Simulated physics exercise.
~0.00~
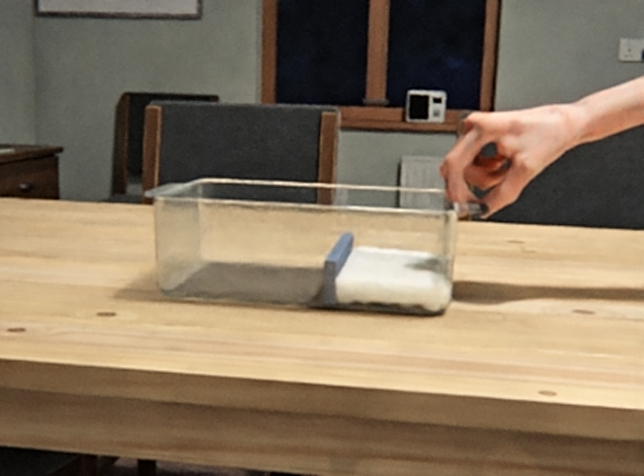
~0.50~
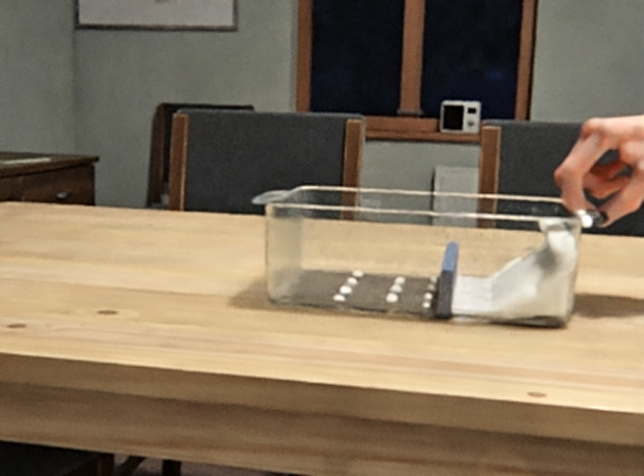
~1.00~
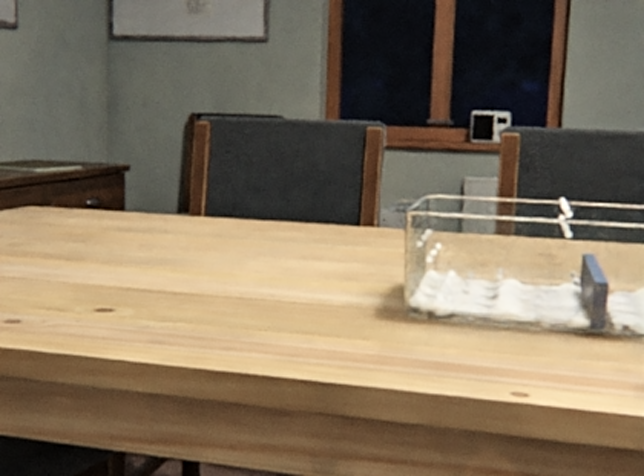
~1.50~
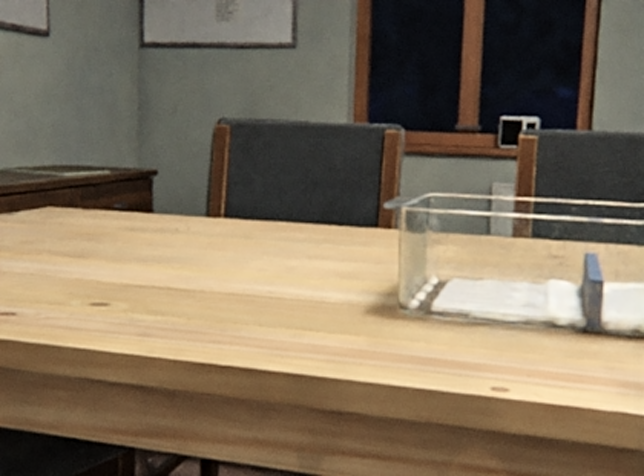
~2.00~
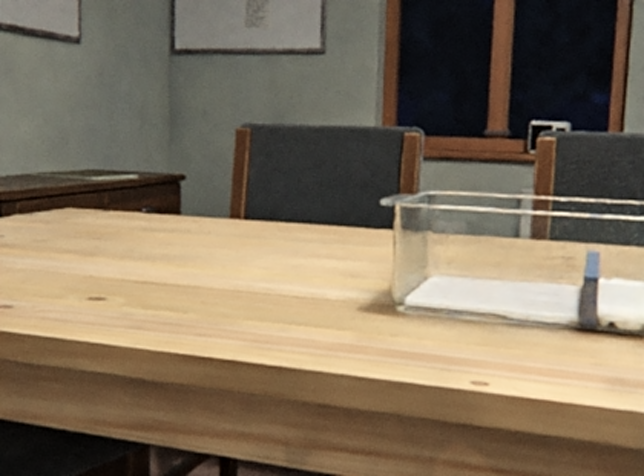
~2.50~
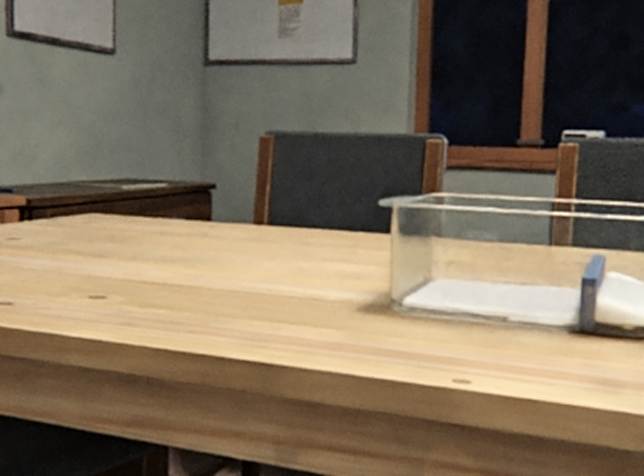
Milk in a clear open box slides right as a hand pulls it, surging over the blue divider and settling on both sides.
